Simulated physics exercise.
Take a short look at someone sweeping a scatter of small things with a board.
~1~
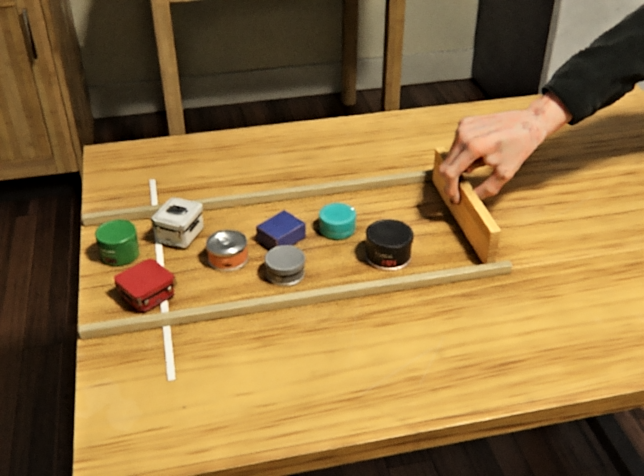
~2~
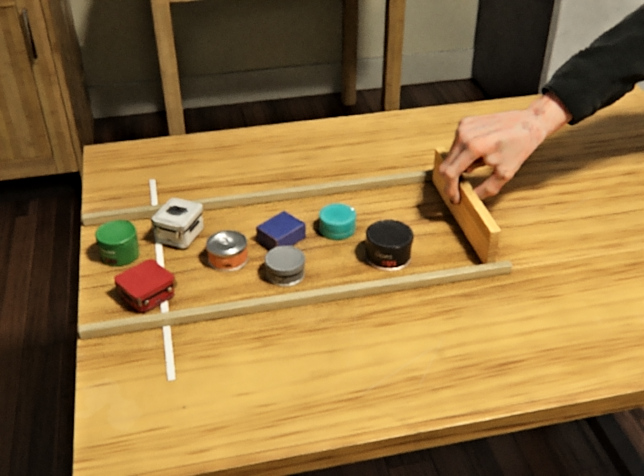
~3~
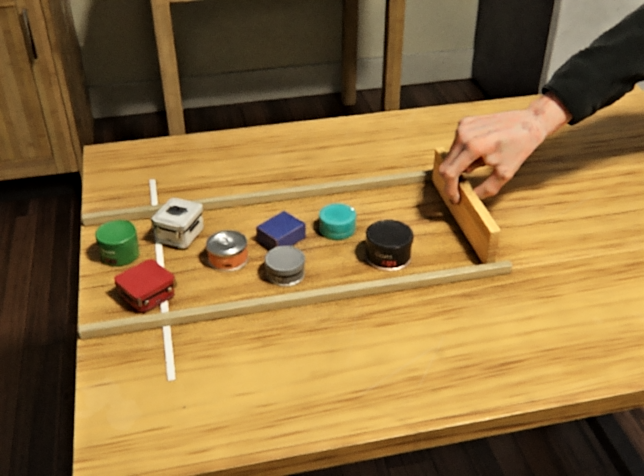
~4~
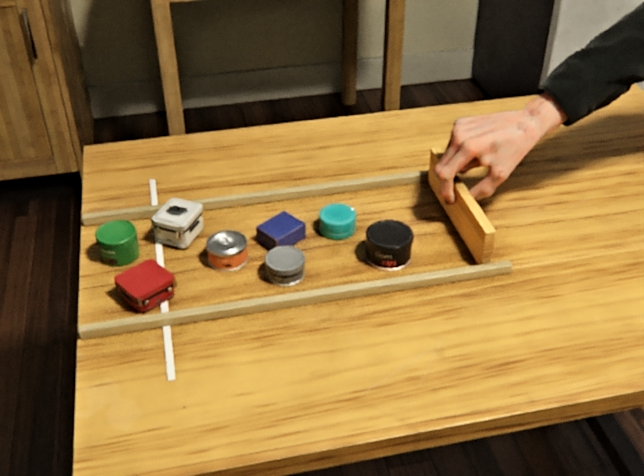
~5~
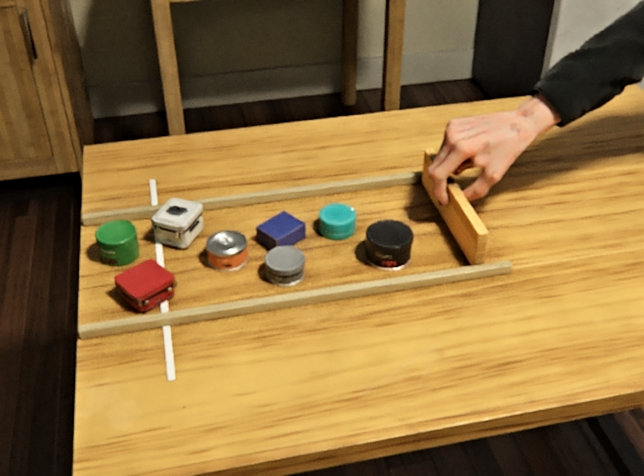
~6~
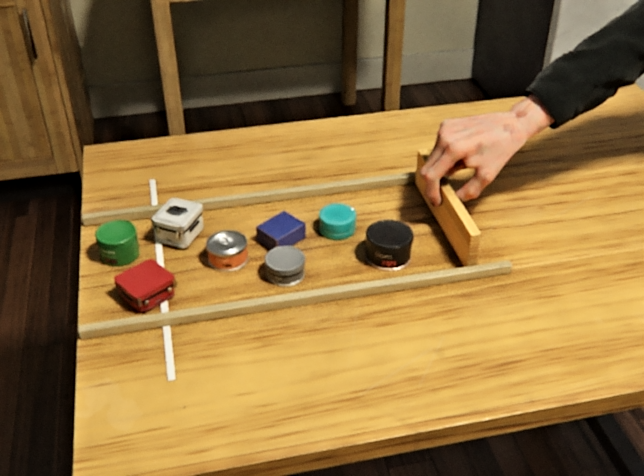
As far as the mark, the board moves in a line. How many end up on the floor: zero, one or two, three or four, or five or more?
One or two.
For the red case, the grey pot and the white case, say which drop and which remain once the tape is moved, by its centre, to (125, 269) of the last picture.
In that case the red case slides off, the grey pot slides off and the white case hangs on.
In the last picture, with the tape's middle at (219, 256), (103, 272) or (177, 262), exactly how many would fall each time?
Counts per try: 0; 5; 1.
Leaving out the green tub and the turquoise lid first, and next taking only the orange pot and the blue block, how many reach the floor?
The counts: 1 and 1.
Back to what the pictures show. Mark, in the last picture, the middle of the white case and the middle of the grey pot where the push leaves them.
Near (134, 218) and (99, 308).
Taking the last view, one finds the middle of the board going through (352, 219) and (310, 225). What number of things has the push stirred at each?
So far 2, and 5 at the second.
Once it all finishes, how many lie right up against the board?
The figure is 3.
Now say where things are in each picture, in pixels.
In the first picture, green tub (118, 243); red case (146, 287); white case (179, 223); board (463, 204); tape (161, 264).
In the second picture, red case (146, 287); black tin (389, 245).
In the third picture, white case (179, 223); orange pot (227, 251).
In the fourth picture, green tub (118, 243); grey pot (285, 266).
In the fifth picture, red case (146, 287); board (452, 205).
In the sixth picture, green tub (118, 243); red case (146, 287); white case (179, 223); board (445, 206); tape (161, 264).
Soon after, none off yet; green tub at rest near (118, 243); red case at rest near (146, 287); white case at rest near (179, 223).
By the end, the number that fall off is one or two; fallen, orange pot and red case.
